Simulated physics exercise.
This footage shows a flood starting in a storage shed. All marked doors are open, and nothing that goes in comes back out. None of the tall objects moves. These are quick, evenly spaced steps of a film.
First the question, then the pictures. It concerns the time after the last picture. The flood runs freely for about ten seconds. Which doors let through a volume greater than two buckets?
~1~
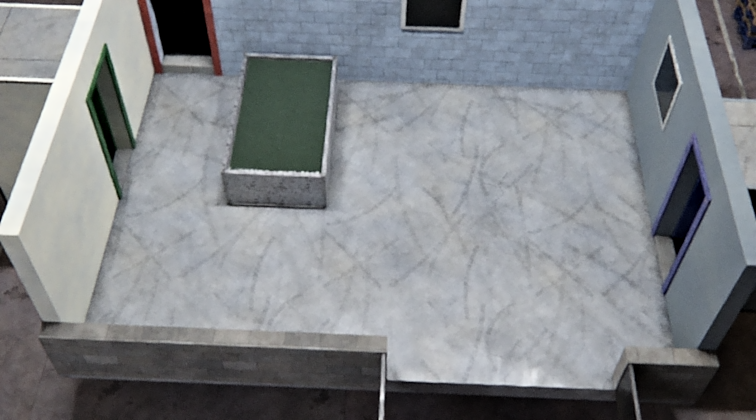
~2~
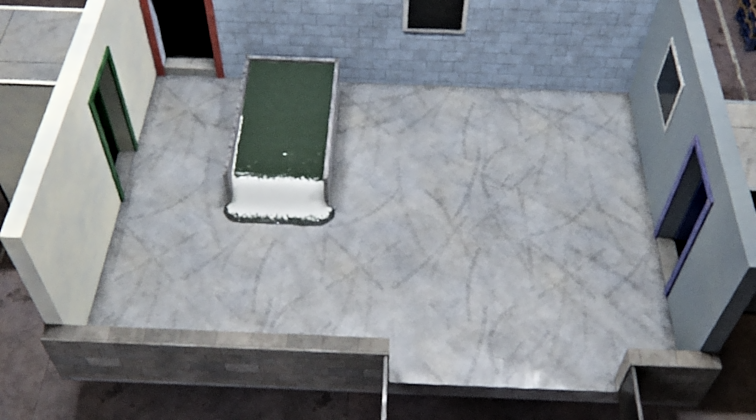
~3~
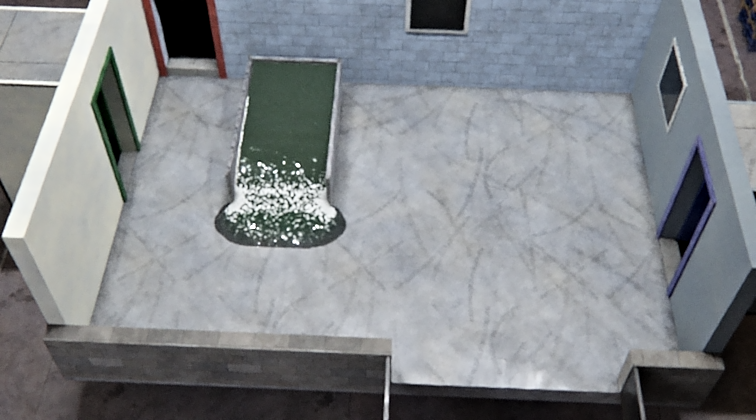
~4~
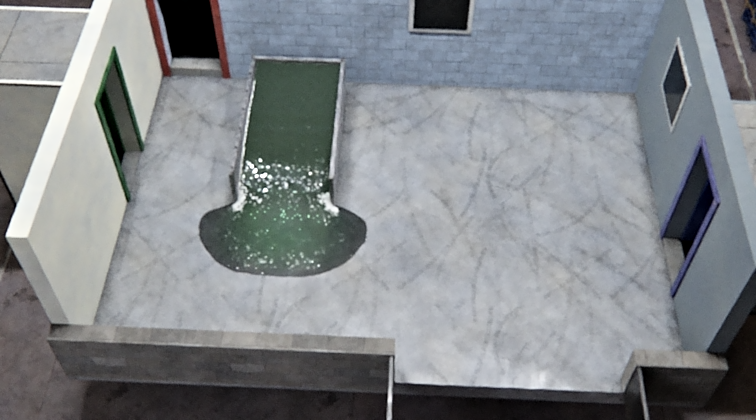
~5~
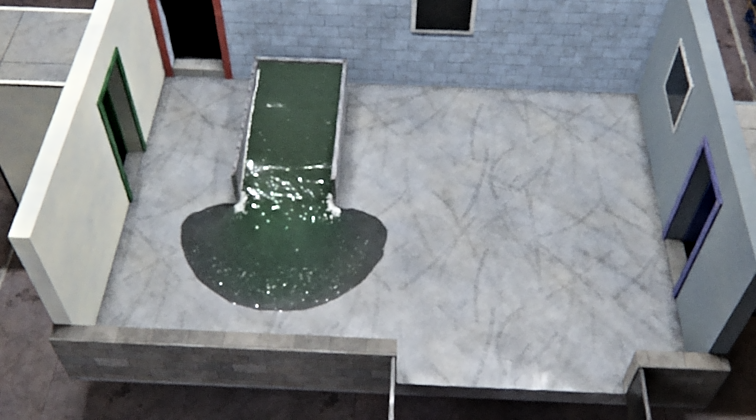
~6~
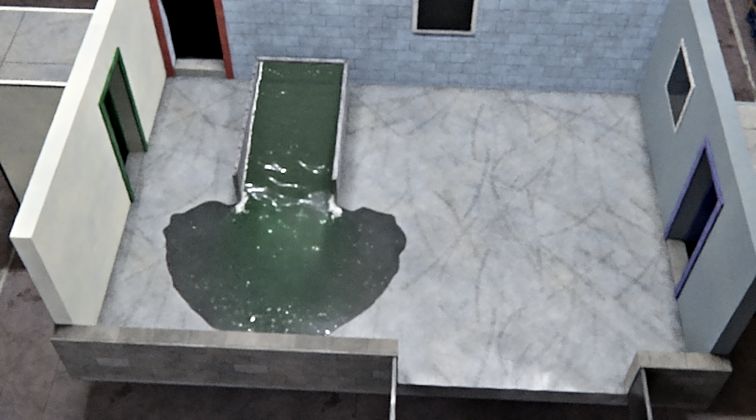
My prediction: The blue door will receive two buckets or fewer; the green door will receive over two buckets; the red door will receive two buckets or fewer.
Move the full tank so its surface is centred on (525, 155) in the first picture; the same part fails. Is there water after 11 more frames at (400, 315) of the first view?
At that place: Wet.
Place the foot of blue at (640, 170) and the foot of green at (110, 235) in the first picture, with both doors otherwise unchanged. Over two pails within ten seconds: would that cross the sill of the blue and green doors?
As I see it, the blue door remains within bounds while the green door overshoots the mark.
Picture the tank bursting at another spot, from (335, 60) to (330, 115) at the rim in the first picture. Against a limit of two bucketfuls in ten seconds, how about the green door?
Result for the green door: It lets in too little.
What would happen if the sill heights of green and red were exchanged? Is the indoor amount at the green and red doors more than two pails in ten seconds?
Logged: Green door stays inside the limit; red door crosses the threshold.
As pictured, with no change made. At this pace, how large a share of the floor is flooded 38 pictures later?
Around 70 percent of it.
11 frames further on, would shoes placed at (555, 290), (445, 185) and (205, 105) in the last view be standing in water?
First spot spared, second spot spared, third spot spared.
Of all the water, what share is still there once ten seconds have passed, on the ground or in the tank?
82 %.
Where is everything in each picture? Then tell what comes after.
The first frame shows still water in the water tank at (283, 115).
In the second frame, water pours out at (278, 196) and has run to (331, 211).
In the third frame, water pours out at (281, 198) and has run to (340, 224).
In the fourth frame, the front is at (328, 266), out from the gap at (284, 198).
In the fifth frame, water pours out at (286, 199) and has run to (300, 305).
In the sixth frame, the front is at a hidden place, out from the gap at (288, 199).
A moment on, water covers 25 % of the floor; the blue door not reached, the green door not reached, the red door not reached.
Next, water covers 30 % of the floor; the blue door not reached, the green door not reached, the red door not reached.
Then, water covers 45 % of the floor; the blue door not reached, the green door wet at the sill, nothing in, the red door not reached.
Later, water covers 70 % of the floor; the blue door under two buckets in, the green door under two buckets in, the red door wet at the sill, nothing in.
In the end, water covers 85 % of the floor; the blue door under two buckets in, the green door over two buckets in, the red door wet at the sill, nothing in.
